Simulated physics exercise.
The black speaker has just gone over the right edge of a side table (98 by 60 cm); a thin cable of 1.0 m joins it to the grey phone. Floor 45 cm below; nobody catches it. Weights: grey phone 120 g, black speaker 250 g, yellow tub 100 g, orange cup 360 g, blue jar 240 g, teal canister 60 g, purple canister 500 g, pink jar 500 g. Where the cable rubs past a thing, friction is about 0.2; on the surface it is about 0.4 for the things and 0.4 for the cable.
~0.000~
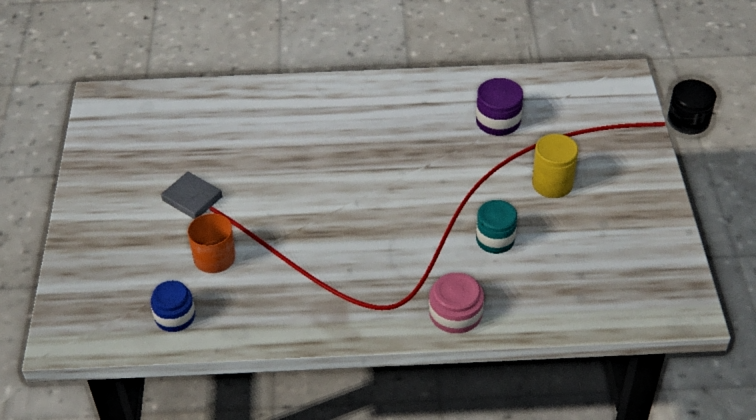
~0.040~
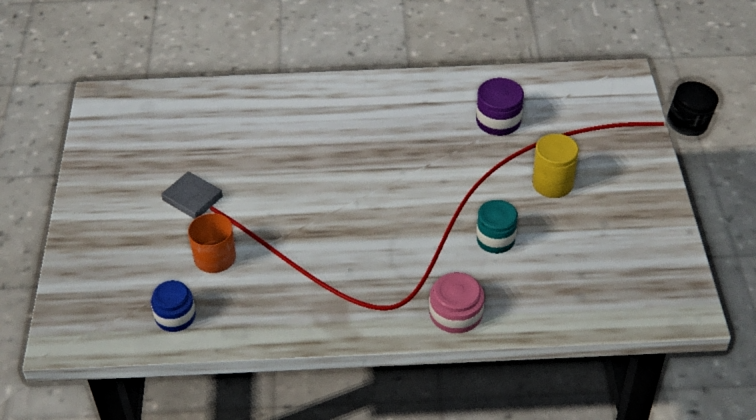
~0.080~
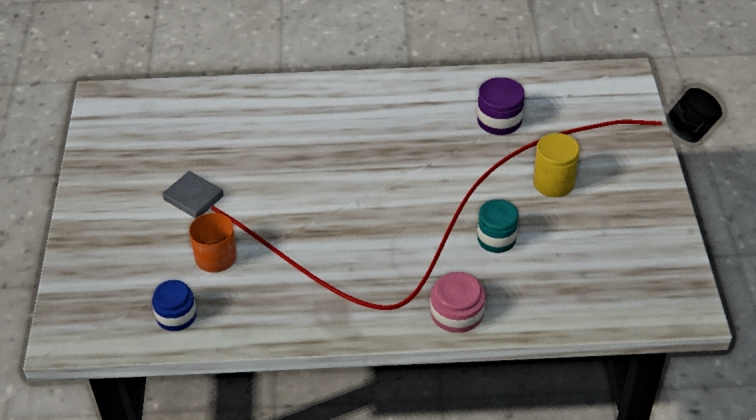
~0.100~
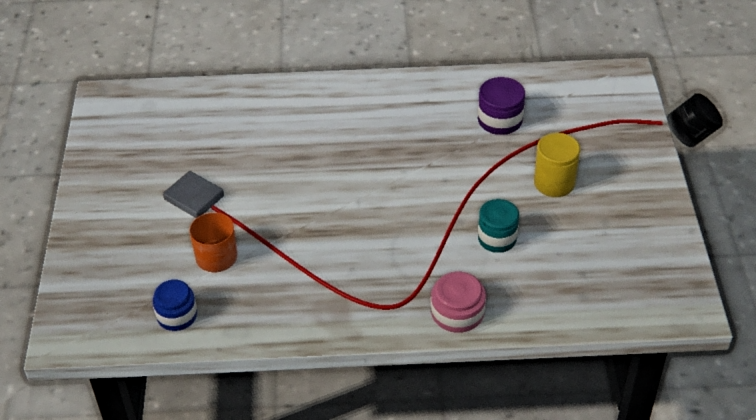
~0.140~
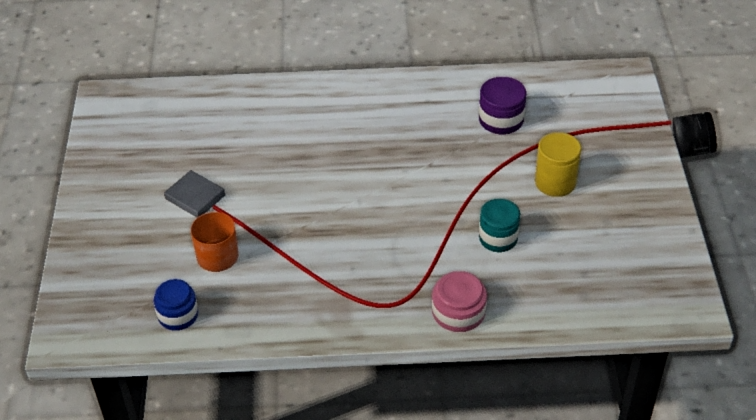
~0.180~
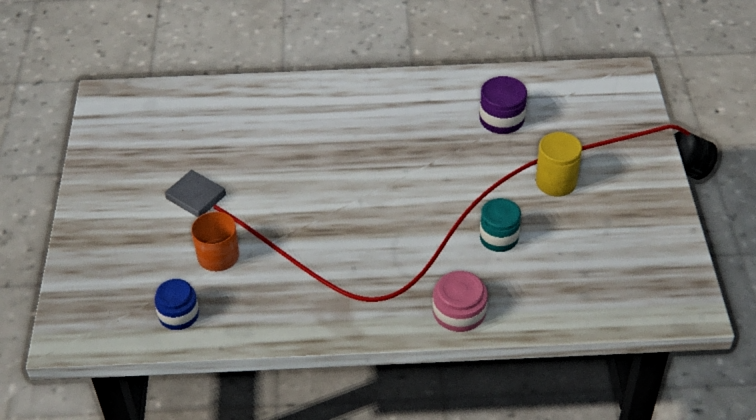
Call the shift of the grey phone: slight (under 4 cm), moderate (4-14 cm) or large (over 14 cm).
Large.
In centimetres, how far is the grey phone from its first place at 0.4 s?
16 cm.
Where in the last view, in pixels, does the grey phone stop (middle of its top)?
(426, 141).
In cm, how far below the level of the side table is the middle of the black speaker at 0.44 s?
Roughly 35 centimetres.
At 0.4 s, the cable's tail end at (283, 157); grey phone 16 cm off its start, black speaker over the edge.
At 0.7 s, the cable's tail end at (393, 155); grey phone 36 cm off its start, black speaker over the edge.
At 0.9 s, the cable's tail end at (404, 154); grey phone 37 cm off its start at (426, 141), black speaker over the edge.
At 1.2 s, the cable's tail end at (404, 154); grey phone 37 cm off its start, black speaker over the edge.
At 2.4 s, the cable's tail end at (404, 154); grey phone 37 cm off its start at (426, 141), black speaker over the edge.
